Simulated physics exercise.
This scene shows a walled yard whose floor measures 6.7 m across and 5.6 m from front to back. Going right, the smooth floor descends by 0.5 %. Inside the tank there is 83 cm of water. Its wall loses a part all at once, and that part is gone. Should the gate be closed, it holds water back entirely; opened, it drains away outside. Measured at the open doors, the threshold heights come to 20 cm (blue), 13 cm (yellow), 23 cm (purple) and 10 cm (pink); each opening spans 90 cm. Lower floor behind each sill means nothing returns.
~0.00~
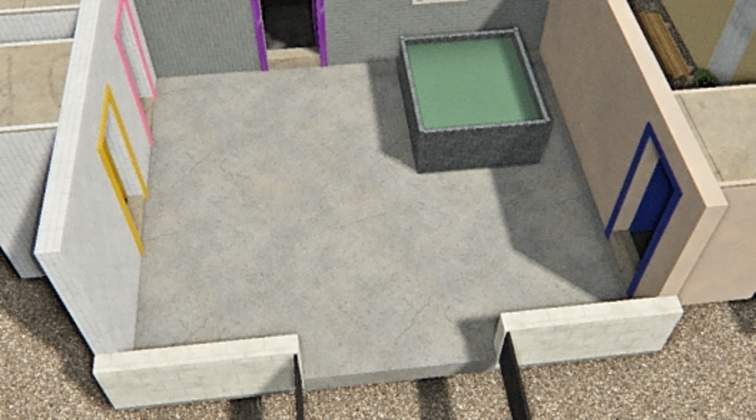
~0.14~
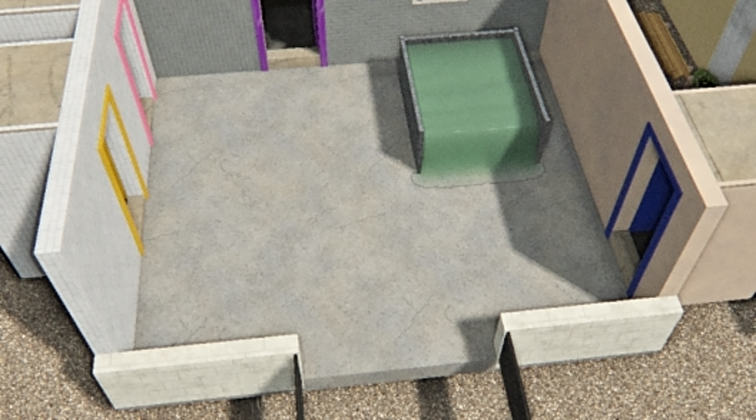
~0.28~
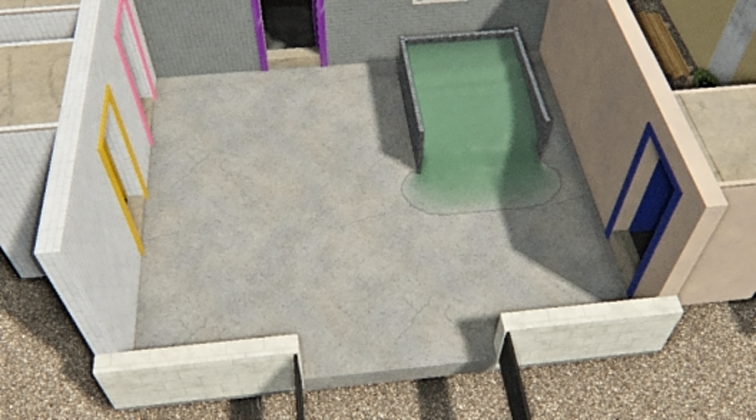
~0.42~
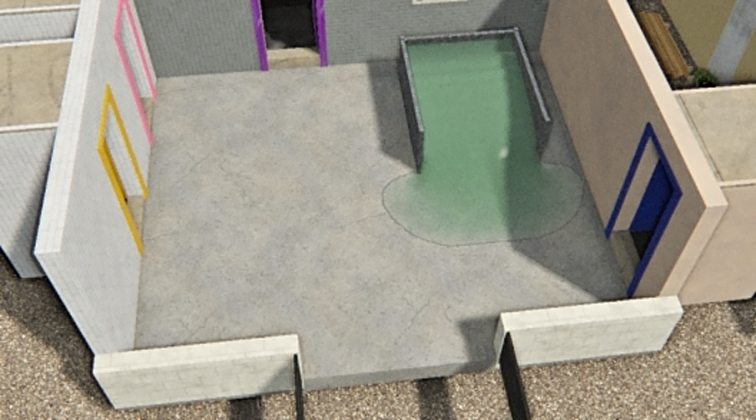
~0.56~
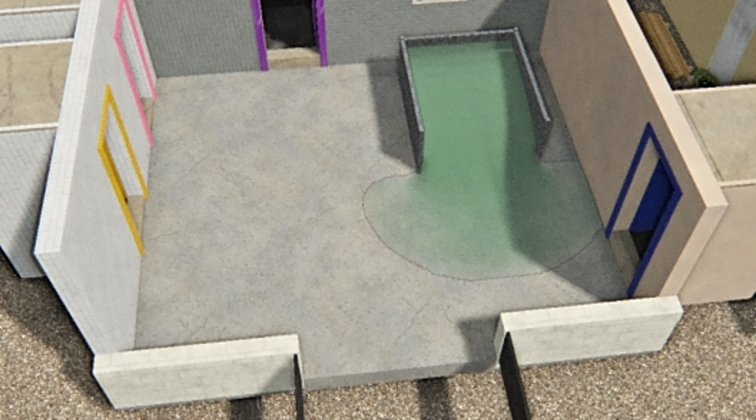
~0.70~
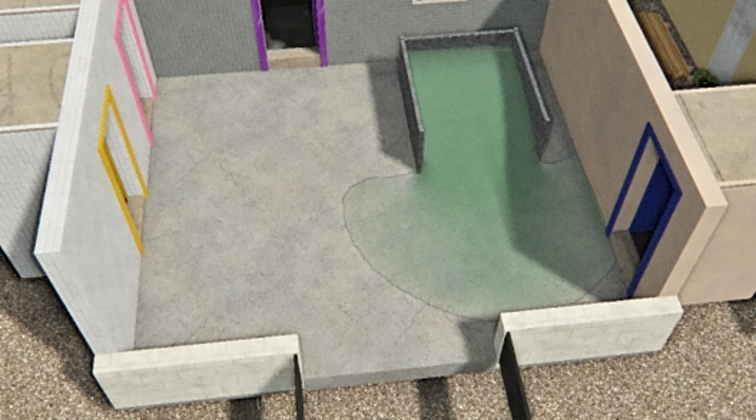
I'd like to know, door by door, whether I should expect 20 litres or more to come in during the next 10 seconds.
Result: Blue door: Limit crossed, yellow door: Limit not crossed, purple door: Limit not crossed, pink door: Limit not crossed.
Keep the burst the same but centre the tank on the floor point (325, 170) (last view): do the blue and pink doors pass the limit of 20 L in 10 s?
For the blue door, the amount is acceptable; for the pink door, the amount is acceptable.
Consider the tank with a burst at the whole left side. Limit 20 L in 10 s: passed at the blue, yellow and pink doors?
Here's how it goes: Blue falls short, yellow exceeds it, pink exceeds it.
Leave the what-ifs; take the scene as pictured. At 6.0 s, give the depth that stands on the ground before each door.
Door by door, in cm: Blue reads 9, yellow reads 6, purple reads 0, pink reads 0.
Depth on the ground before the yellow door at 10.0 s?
Looks like about 4.5 cm at that spot.
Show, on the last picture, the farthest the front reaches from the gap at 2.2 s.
(233, 369).
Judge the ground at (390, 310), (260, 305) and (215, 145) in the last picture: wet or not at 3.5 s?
First spot submerged, second submerged, third not yet wet.
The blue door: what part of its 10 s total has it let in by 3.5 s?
Share by then: ~ 95 %.
After 1.4 s water covers 35 % of the floor and is deepest (54 cm) near (630, 328); blue door 18 cm at the sill, 0 L in, yellow door not reached, purple door not reached, pink door not reached.
After 2.2 s water covers 40 % of the floor and is deepest (46 cm) near (617, 329); blue door 34 cm at the sill, 11 L in, yellow door not reached, purple door not reached, pink door not reached.
After 3.5 s water covers 45 % of the floor and is deepest (22 cm) near (537, 246); blue door 21 cm at the sill, 66 L in, yellow door not reached, purple door not reached, pink door not reached.
After 6.0 s water covers 70 % of the floor and is deepest (16 cm) near (533, 57); blue door 9 cm at the sill, 69 L in, yellow door 6 cm at the sill, 0 L in, purple door not reached, pink door not reached.
After 10.0 s water covers 90 % of the floor and is deepest (10 cm) near (179, 77); blue door 5 cm at the sill, 69 L in, yellow door 5 cm at the sill, 0 L in, purple door 7 cm at the sill, 0 L in, pink door 3 cm at the sill, 0 L in.
